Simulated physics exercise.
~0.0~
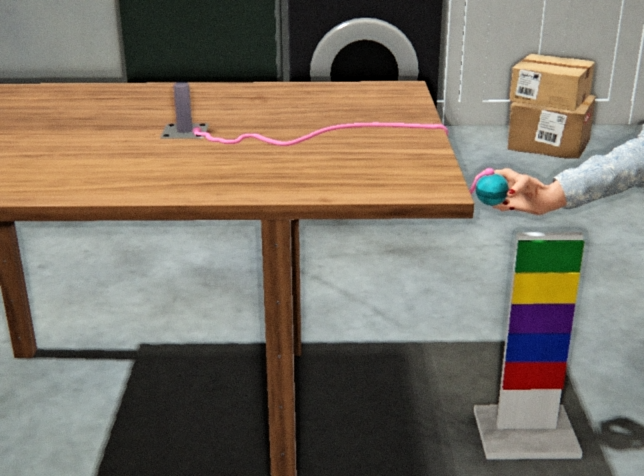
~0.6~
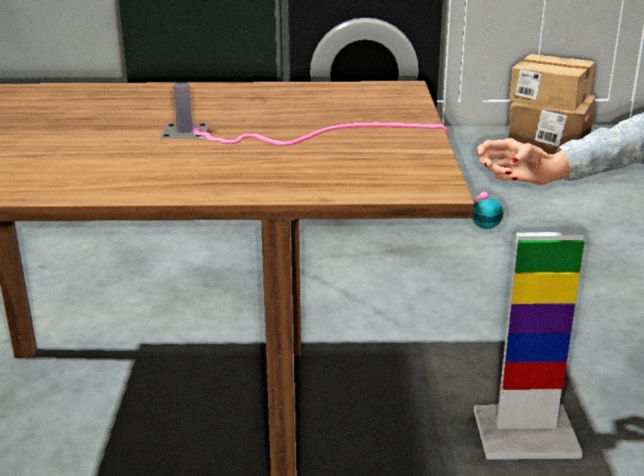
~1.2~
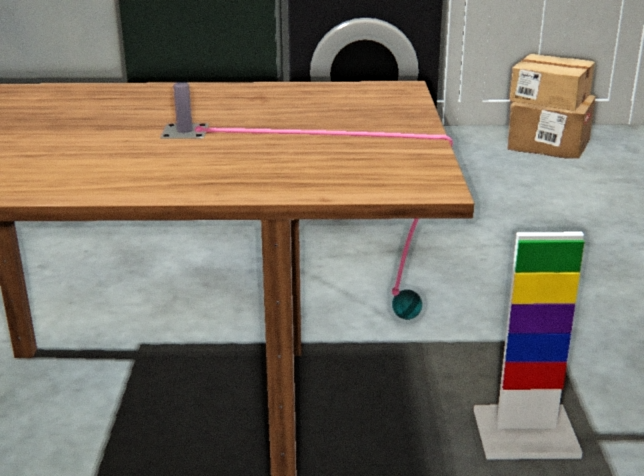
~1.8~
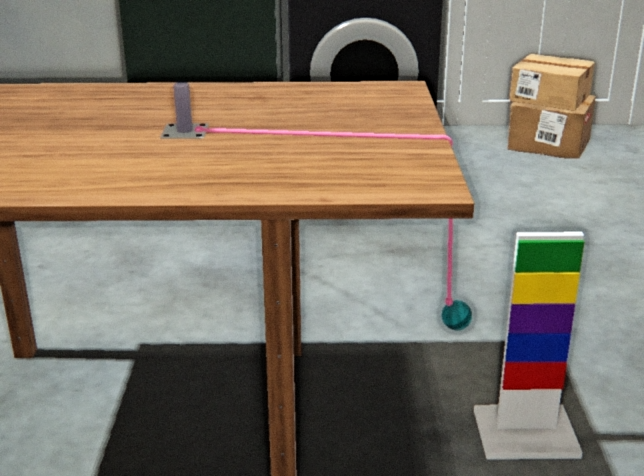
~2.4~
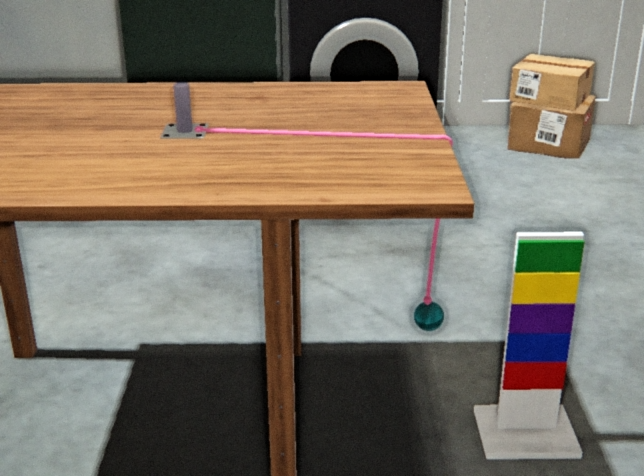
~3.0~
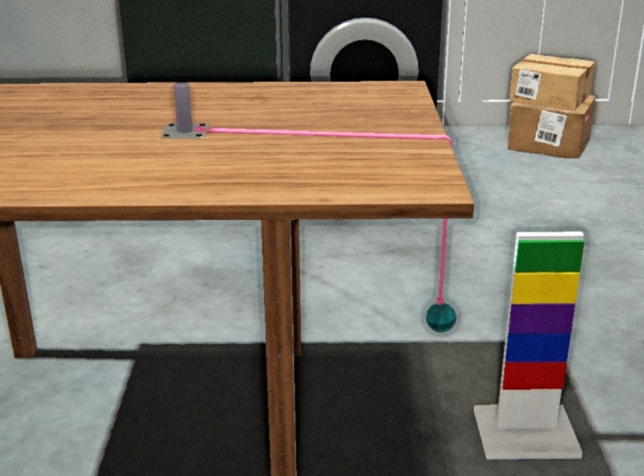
To begin with, a hand at the right holds a turquoise ball beside the edge of a wooden table, while a wavy pink cord runs across the top from a small post. The fingers open, the ball drops just below the tabletop, and the hand draws back. The cord pulls straight as the ball swings down and left beneath the table. It then swings right, drifts back left, and moves slightly right again. Finally, it hangs below the edge on the taut cord, its middle level with the purple band of the striped scale.
